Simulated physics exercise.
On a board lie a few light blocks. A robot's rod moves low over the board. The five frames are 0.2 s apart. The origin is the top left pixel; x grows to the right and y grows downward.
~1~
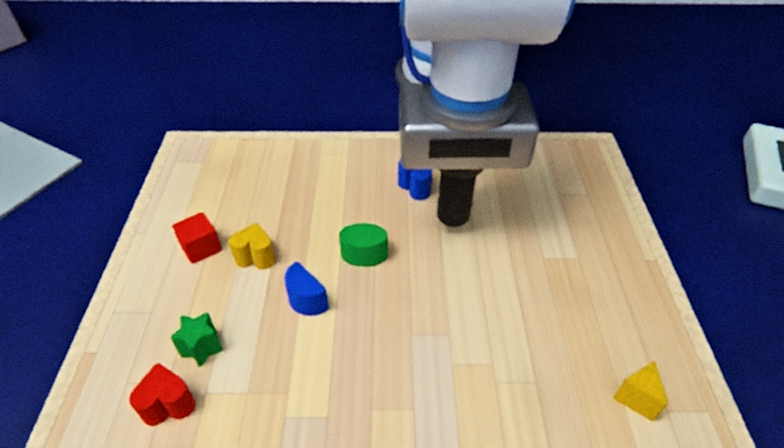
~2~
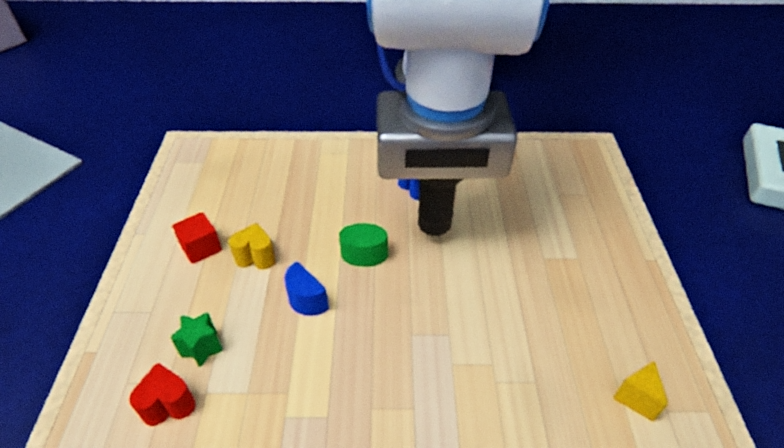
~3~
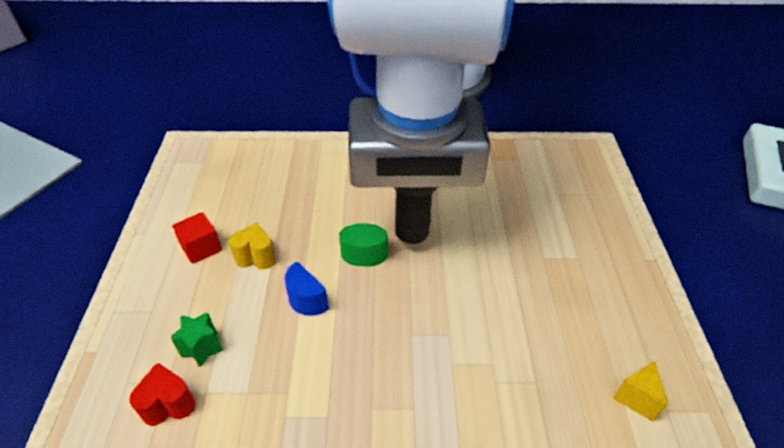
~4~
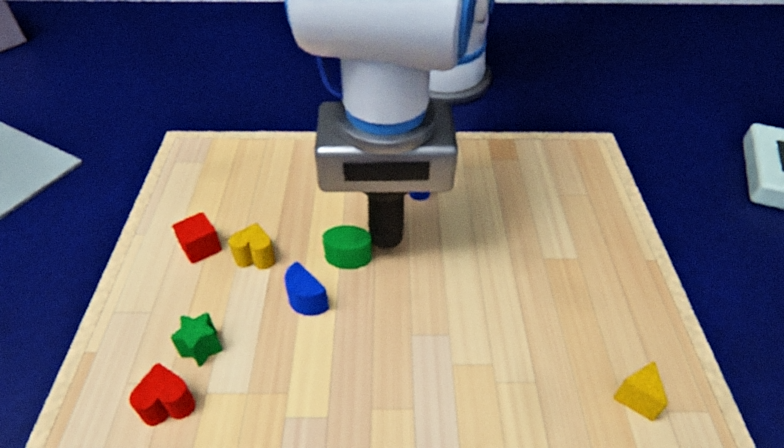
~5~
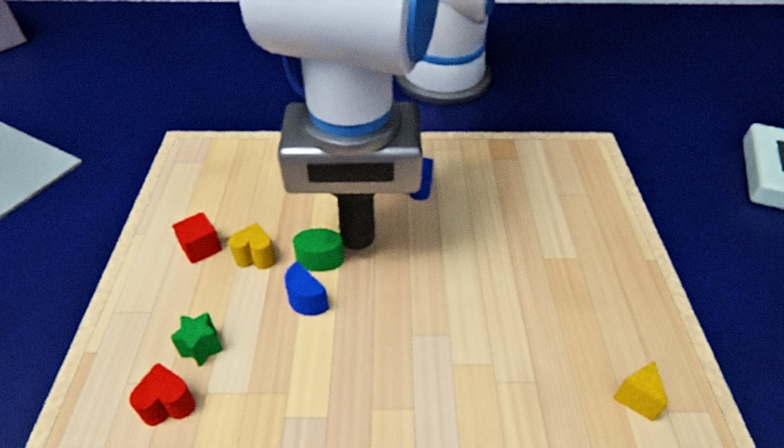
In the video, a robot arm lowers no block but moves its dark rod leftward over a wooden board of colourful blocks, reaches the green elliptical block, and pushes it left toward the yellow heart-shaped block while the others stay still.
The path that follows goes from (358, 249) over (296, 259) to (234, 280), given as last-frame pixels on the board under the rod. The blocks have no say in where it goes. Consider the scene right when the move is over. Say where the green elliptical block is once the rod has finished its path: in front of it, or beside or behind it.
The block stays ahead.
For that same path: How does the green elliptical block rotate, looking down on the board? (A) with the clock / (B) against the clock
The one that fits is B, against the clock.
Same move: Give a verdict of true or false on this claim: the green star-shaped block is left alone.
Answer: True.
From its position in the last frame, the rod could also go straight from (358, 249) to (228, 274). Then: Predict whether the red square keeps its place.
By then it is displaced.
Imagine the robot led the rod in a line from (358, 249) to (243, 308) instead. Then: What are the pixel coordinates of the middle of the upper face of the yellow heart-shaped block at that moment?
I think it will end close to (223, 230).
What follows on the original path. One third of the way, rod (315, 243); yellow heart-shaped block (237, 238), turned 40° clockwise; green elliptical block (274, 249), turned 15° anticlockwise.
Two thirds of the way, rod (272, 253); yellow heart-shaped block (228, 239), turned 75° clockwise; green elliptical block (232, 267), turned 35° anticlockwise.
At the end, rod (231, 268); green star-shaped block still; red square (188, 224), turned 15° anticlockwise; yellow heart-shaped block (217, 236), turned 95° clockwise; blue D-shaped block still; green elliptical block (193, 288), turned 60° anticlockwise.
